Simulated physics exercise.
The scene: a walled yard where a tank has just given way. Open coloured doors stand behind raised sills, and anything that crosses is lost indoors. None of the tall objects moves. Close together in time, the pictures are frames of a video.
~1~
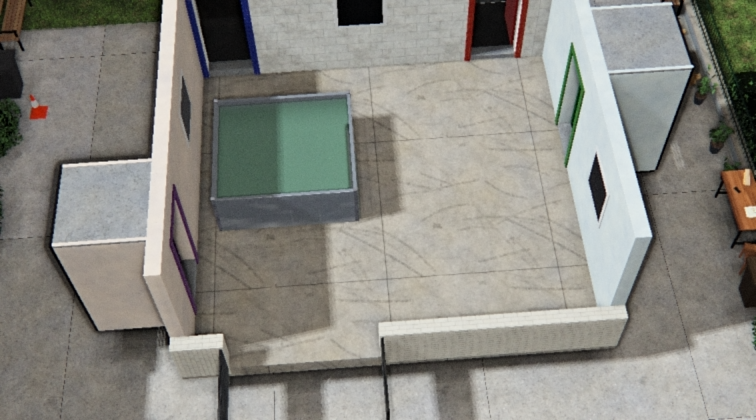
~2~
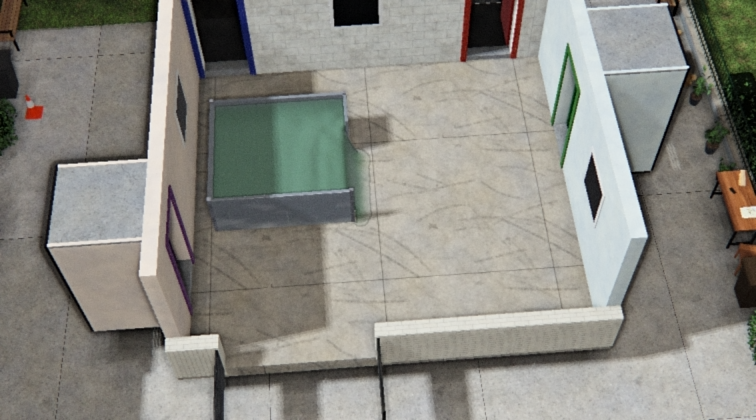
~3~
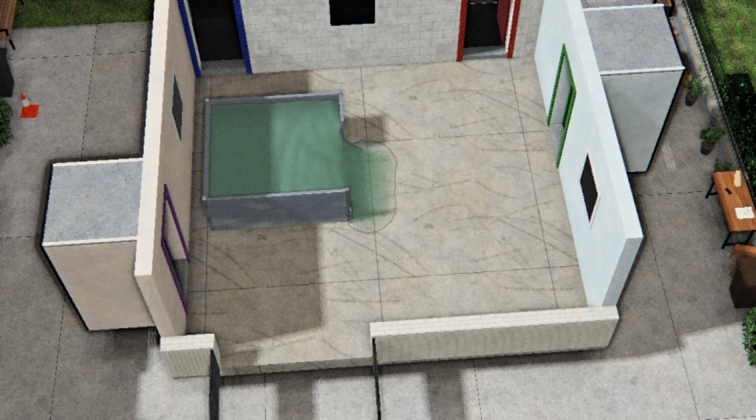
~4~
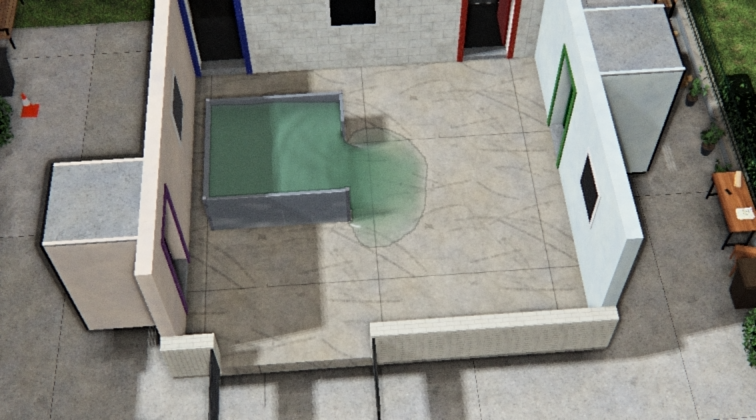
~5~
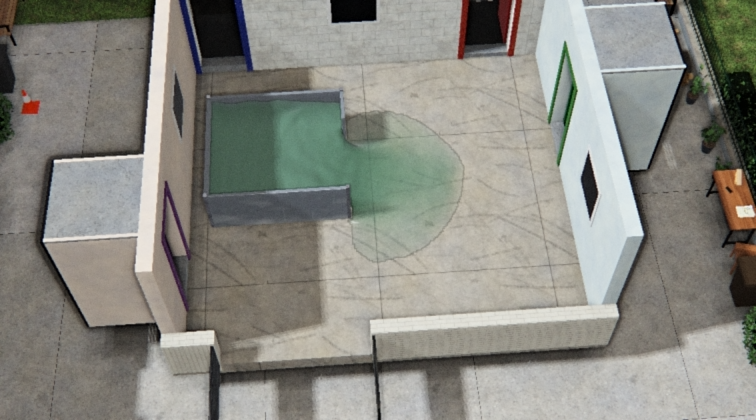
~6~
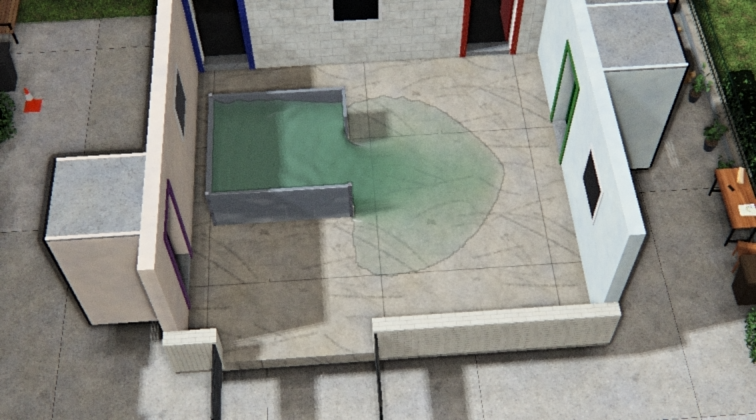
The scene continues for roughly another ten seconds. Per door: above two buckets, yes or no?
Green door yes. Red door yes. Blue door no. Purple door no.
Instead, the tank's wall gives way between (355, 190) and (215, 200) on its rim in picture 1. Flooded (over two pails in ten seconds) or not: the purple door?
Here's my take: The purple door tops the limit.
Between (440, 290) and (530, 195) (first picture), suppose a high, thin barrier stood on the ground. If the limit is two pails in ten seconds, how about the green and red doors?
Separately, green surpasses the limit while red surpasses the limit.
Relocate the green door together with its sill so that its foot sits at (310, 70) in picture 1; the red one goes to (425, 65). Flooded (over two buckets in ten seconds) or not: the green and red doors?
Note: Green door does not reach the limit, red door does not reach the limit.
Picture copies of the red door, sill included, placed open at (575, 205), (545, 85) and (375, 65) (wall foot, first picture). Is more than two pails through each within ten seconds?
Well, the first is above the limit, the next is above the limit, and the last is below the limit.
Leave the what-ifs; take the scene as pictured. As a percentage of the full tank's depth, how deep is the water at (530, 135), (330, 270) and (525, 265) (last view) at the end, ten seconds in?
At the three places, in the order asked: Around 10, 4 and 14 per cent.
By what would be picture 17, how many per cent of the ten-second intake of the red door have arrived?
About 0 %.
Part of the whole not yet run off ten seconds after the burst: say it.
My figure is close to 82 percent.
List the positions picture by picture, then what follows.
Still water in the open tank at (284, 147), in the first frame.
Water pours out at (348, 174) and has run to (358, 224), in the second frame.
The front is at (380, 224), out from the gap at (344, 176), in the third frame.
Water pours out at (345, 177) and has run to (423, 165), in the fourth frame.
The front is at (460, 171), out from the gap at (345, 175), in the fifth frame.
The front is at (497, 164), out from the gap at (347, 173), in the sixth frame.
A moment on, water covers 45 % of the floor; the green door over two buckets in, the red door not reached, the blue door not reached, the purple door not reached.
Next, water covers 50 % of the floor; the green door far over two buckets in, the red door wet at the sill, nothing in, the blue door not reached, the purple door not reached.
Then, water covers 55 % of the floor; the green door far over two buckets in, the red door under two buckets in, the blue door not reached, the purple door not reached.
Later, water covers 95 % of the floor; the green door far over two buckets in, the red door over two buckets in, the blue door wet at the sill, nothing in, the purple door wet at the sill, nothing in.
In the end, water covers 100 % of the floor; the green door far over two buckets in, the red door over two buckets in, the blue door wet at the sill, nothing in, the purple door wet at the sill, nothing in.
